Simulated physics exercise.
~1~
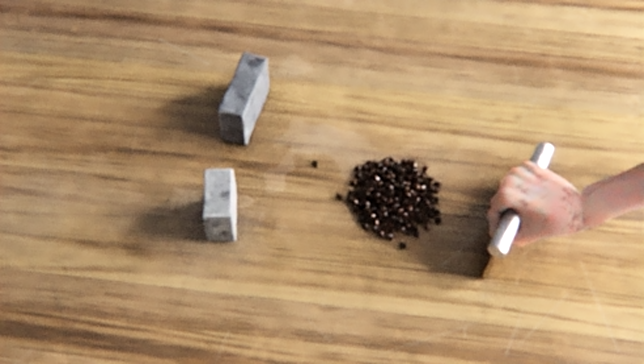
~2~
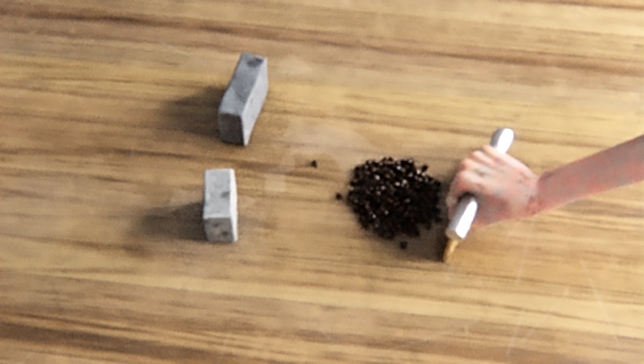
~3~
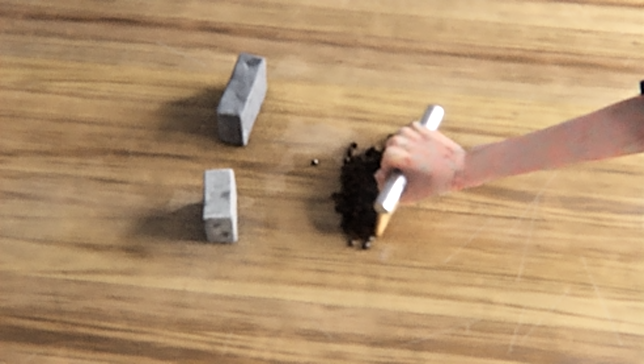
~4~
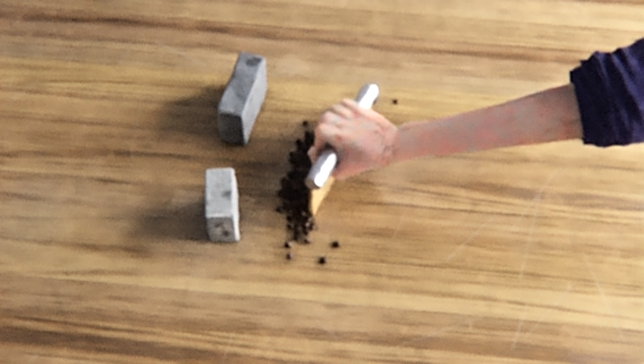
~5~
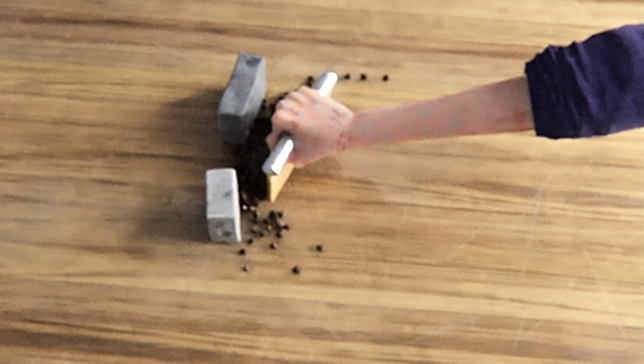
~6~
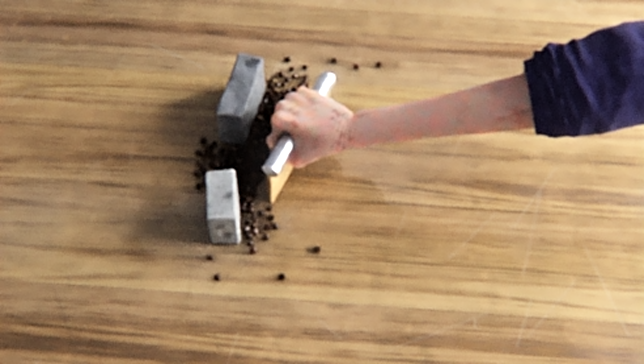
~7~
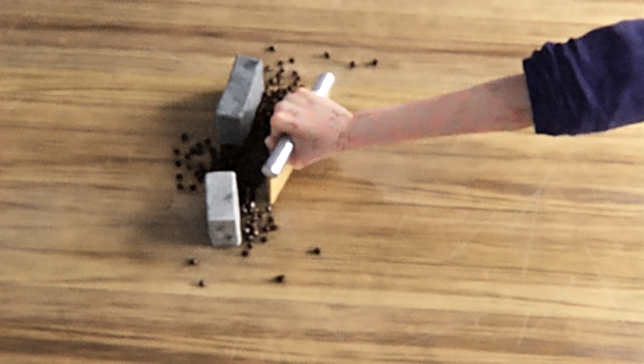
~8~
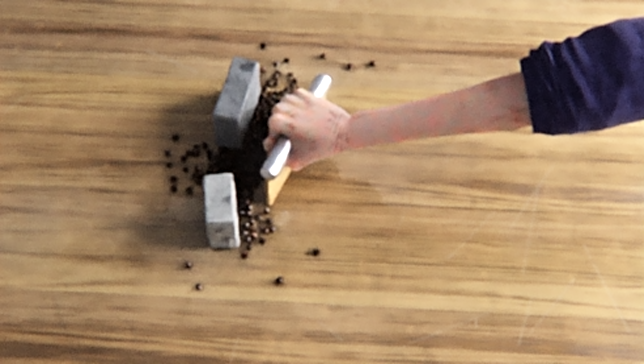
A hand with a dark blue sleeve grips a pale-handled scraper at the right of a wood-grained tabletop, seen from above at a slant. A loose pile of dark brown coffee beans lies in the middle, and two grey blocks stand to the left with a gap between them. The hand slides the scraper left into the pile and pushes the beans toward the blocks, leaving a few strays behind. It halts just short of them as some beans spill through the gap and scatter beyond. Most stay heaped between the blade and the blocks, with the hand still holding the scraper.
